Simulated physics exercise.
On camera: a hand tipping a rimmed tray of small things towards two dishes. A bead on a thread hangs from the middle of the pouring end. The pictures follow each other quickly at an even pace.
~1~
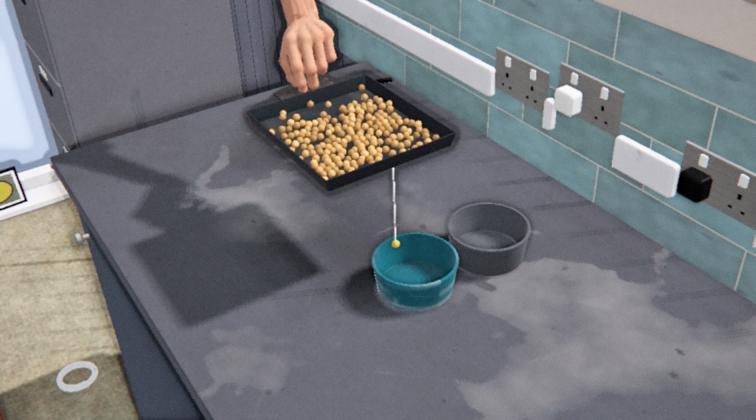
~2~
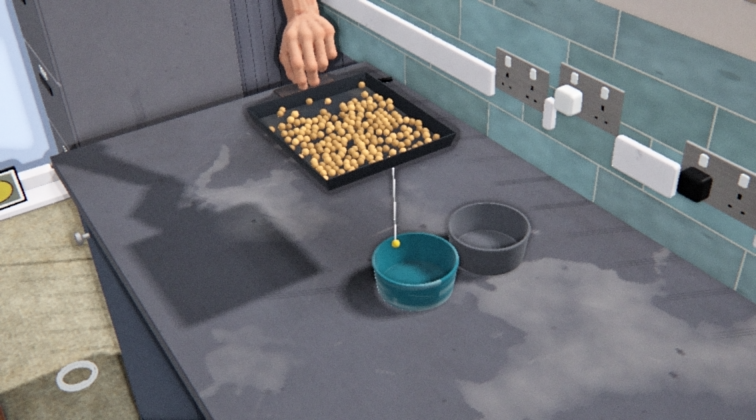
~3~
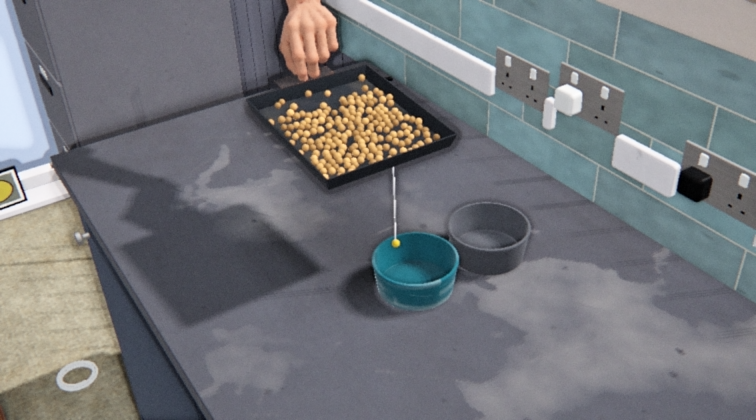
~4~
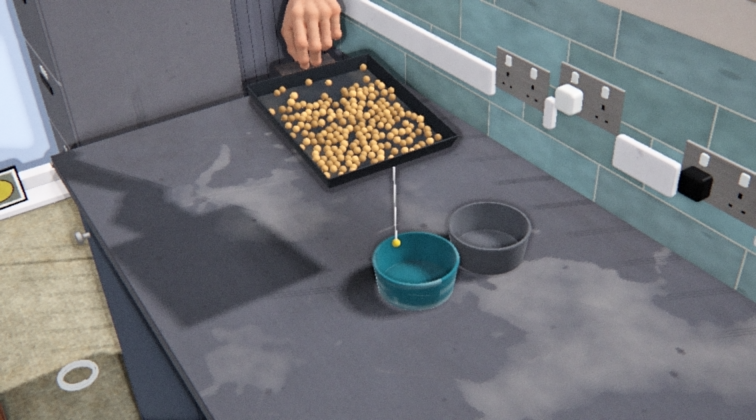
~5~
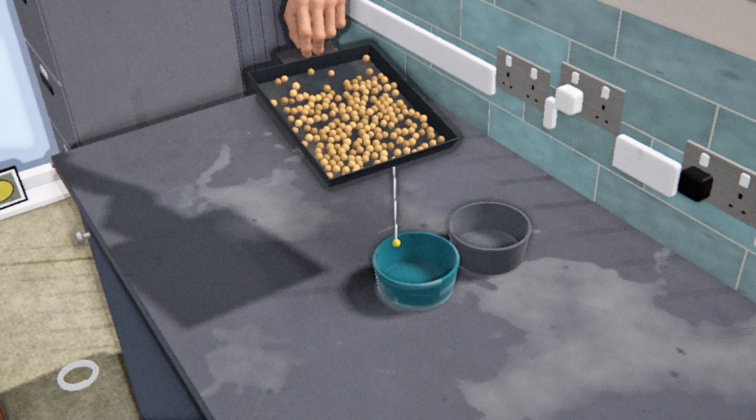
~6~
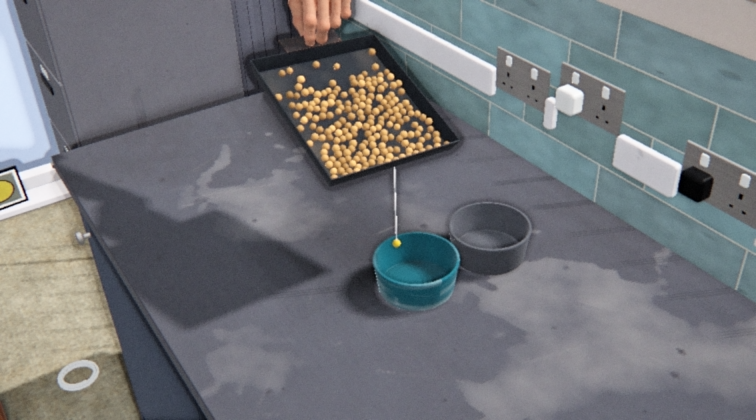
A black tray of small round wooden beads, held by a hand at its far end, tilted gradually towards a teal dish and a grey one, and the beads began shifting down the tray.
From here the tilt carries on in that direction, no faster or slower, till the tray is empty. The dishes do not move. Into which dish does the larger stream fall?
More goes to the left-hand dish.
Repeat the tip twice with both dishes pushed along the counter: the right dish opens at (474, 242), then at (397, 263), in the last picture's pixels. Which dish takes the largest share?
First the dish on the right, then the dish on the right.
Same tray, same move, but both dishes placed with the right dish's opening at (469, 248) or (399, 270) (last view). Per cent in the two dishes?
The first gives 90 %, the second 30 %.
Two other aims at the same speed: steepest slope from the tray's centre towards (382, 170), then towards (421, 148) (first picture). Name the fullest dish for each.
The first try: The dish on the left. The second: Right.
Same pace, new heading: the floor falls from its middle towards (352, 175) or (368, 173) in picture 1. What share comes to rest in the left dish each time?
In turn 0 and 10 in a hundred.
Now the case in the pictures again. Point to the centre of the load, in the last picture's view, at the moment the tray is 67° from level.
Close to (416, 154).
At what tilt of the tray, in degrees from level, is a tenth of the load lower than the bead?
At about 75°.
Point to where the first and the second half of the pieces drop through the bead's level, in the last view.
Early half (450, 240), late half (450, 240).
Shortly afterwards, tray tipped steeply; the bulk on the tray; only a few in the left dish; only a few in the right dish; only a few outside both; a little in the air.
Next, tray tipped past a quarter turn; only a few on the tray; near half in the left dish; near a quarter in the right dish; near a quarter outside both; near a quarter in the air.
Some moments later, tray tipped past a quarter turn; near half in the left dish; near a quarter in the right dish; near a quarter outside both.
In the end, tray tipped past a quarter turn; near half in the left dish; near a quarter in the right dish; near a quarter outside both.
